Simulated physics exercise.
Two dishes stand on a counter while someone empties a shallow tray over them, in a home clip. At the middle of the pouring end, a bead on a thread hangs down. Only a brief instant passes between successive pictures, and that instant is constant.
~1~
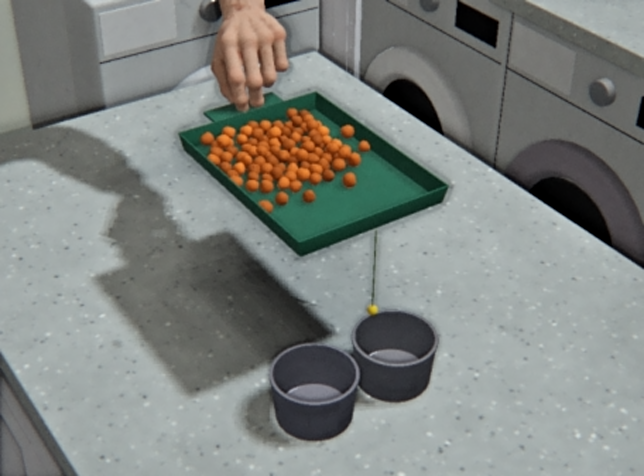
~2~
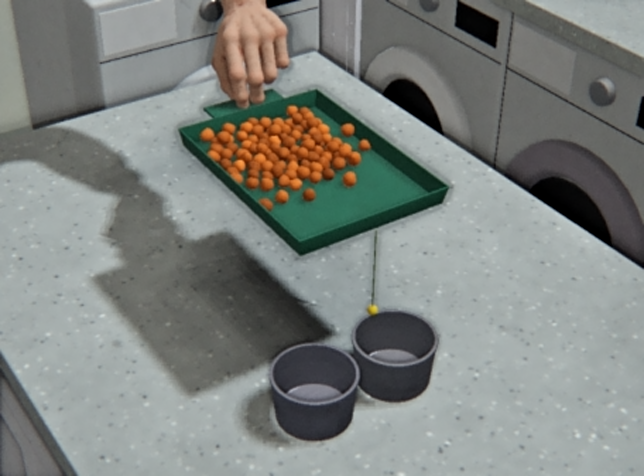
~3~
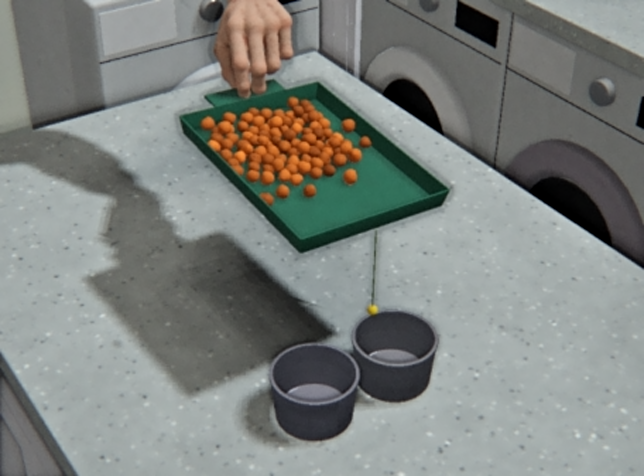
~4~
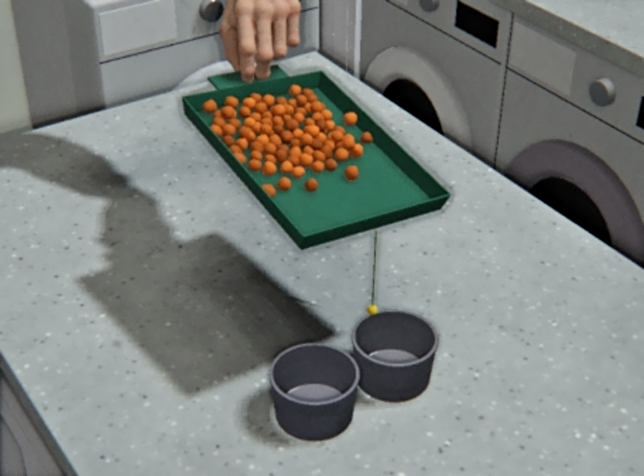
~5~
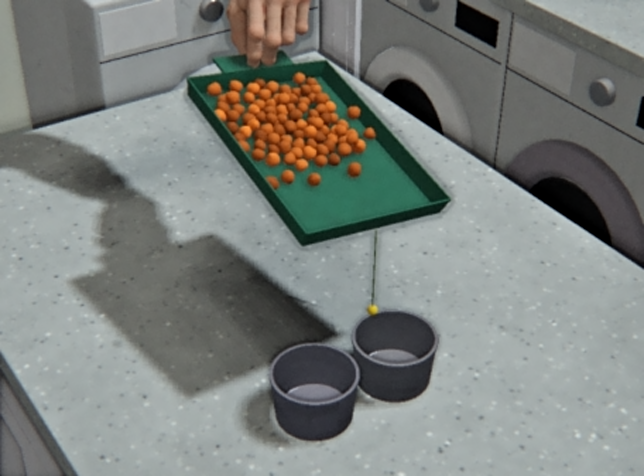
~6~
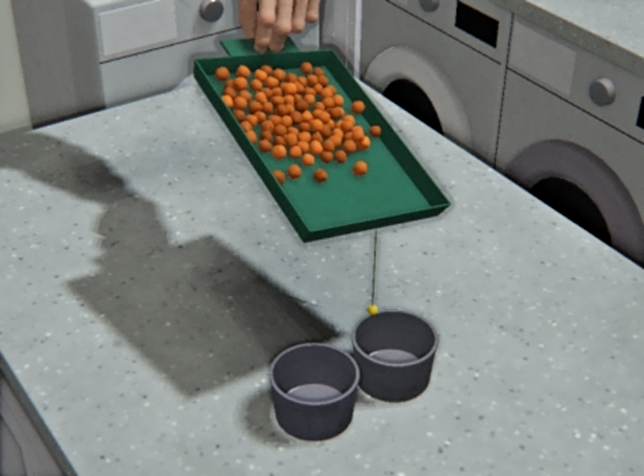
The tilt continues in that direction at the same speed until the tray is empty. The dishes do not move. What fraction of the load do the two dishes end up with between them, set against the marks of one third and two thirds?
Between them they get less than one third of it.
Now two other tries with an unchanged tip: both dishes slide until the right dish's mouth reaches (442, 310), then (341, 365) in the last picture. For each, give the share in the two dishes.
It would be roughly 60 per cent, followed by roughly 0 per cent.
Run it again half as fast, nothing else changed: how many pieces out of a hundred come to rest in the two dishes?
I'd expect near 10 per cent.
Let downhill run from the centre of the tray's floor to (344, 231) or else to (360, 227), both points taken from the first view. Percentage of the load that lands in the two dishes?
The first try gives close to 50 percent; the next gives 40 percent.
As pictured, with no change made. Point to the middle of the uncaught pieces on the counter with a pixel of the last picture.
Near (482, 337).
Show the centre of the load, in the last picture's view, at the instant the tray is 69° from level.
Near the pixel (406, 180).
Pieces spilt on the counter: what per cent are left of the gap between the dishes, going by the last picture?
That's about 0 per cent of the spill.
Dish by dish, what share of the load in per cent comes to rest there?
Left 0 %, right 10 %.
Soon, tray tipped steeply; most on the tray; a stray few outside both; a small part in the air.
A while on, tray tipped past a quarter turn; most on the tray; a stray few in the right dish; about a quarter outside both.
Towards the end, tray tipped past a quarter turn; a small part in the right dish; most outside both.
Finally, tray tipped past a quarter turn; none in the left dish; a small part in the right dish; most outside both.
